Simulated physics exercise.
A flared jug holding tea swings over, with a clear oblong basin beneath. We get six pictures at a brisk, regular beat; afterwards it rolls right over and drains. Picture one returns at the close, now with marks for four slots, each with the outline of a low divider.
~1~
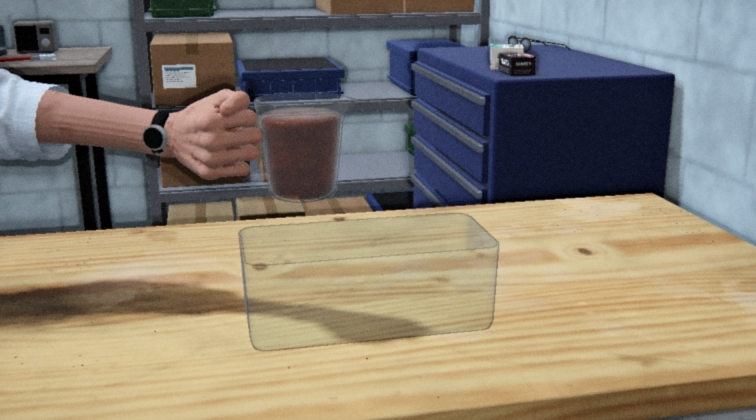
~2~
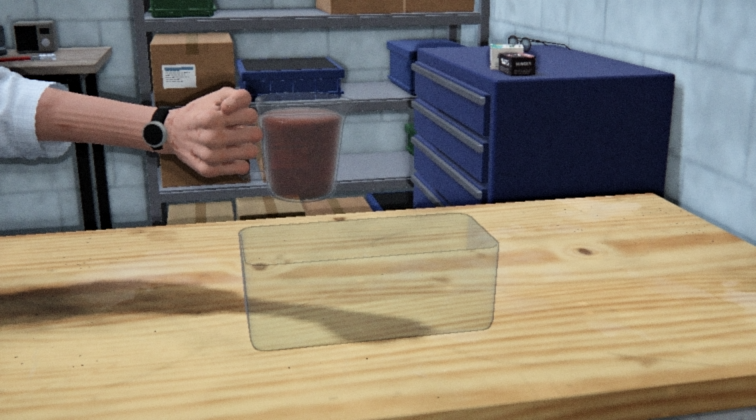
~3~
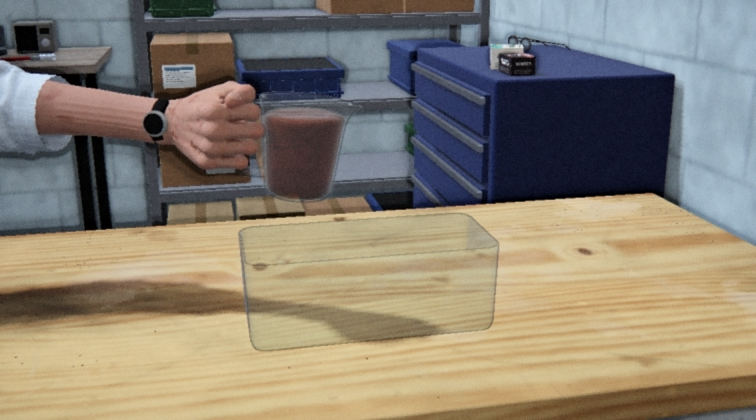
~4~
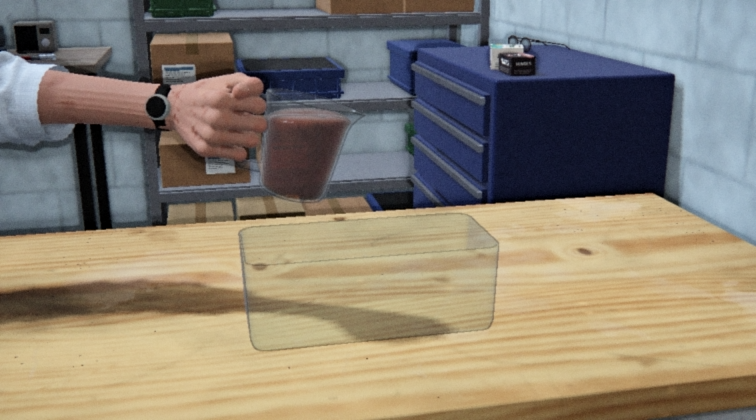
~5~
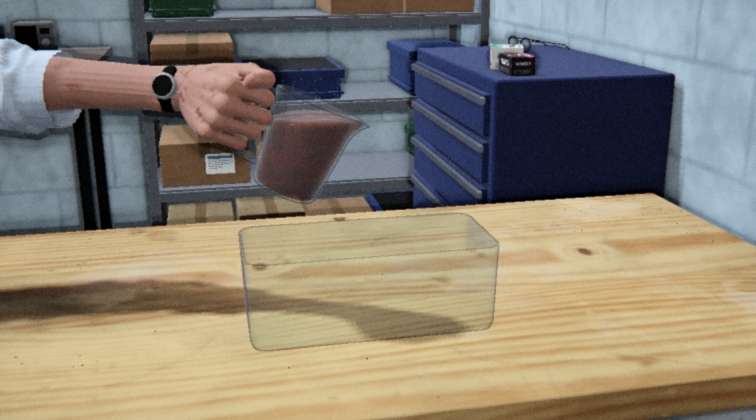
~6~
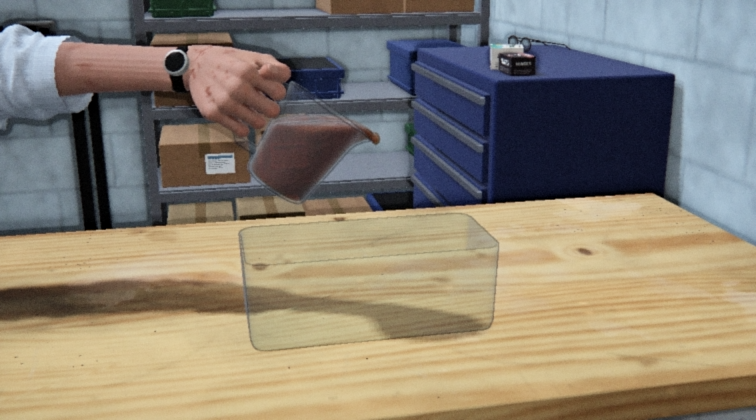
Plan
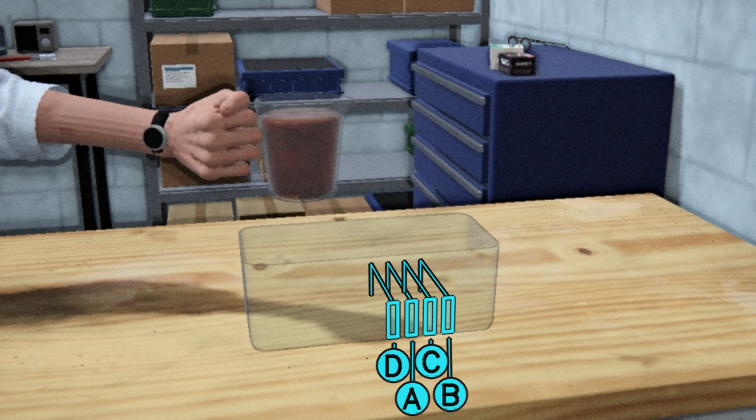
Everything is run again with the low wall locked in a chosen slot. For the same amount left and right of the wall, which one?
A.
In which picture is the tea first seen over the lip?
In picture 6.
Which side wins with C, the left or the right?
More ends on the left.
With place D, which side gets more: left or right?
The right side.
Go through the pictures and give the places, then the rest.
In the first picture, upright, lip at (355, 100); basin from (251, 349) to (492, 326); nothing has left yet.
In the second picture, upright, lip at (357, 101); nothing has left yet.
In the third picture, tipped about 6°, lip at (360, 106); nothing has left yet.
In the fourth picture, tipped about 14°, lip at (365, 114); nothing has left yet.
In the fifth picture, tipped about 24°, lip at (369, 125); nothing has left yet.
In the sixth picture, tipped about 36°, lip at (371, 140); tea is over the lip, down to (375, 140).
On the marked copy, A at (412, 342); B at (449, 338); C at (430, 340); D at (394, 343).
For place A, about 53 % ends left of the wall and 45 % right of it.
For place B, about 93 % ends left of the wall and 4 % right of it; 4 % is lost outside.
For place C, about 80 % ends left of the wall and 18 % right of it.
For place D, about 23 % ends left of the wall and 76 % right of it.
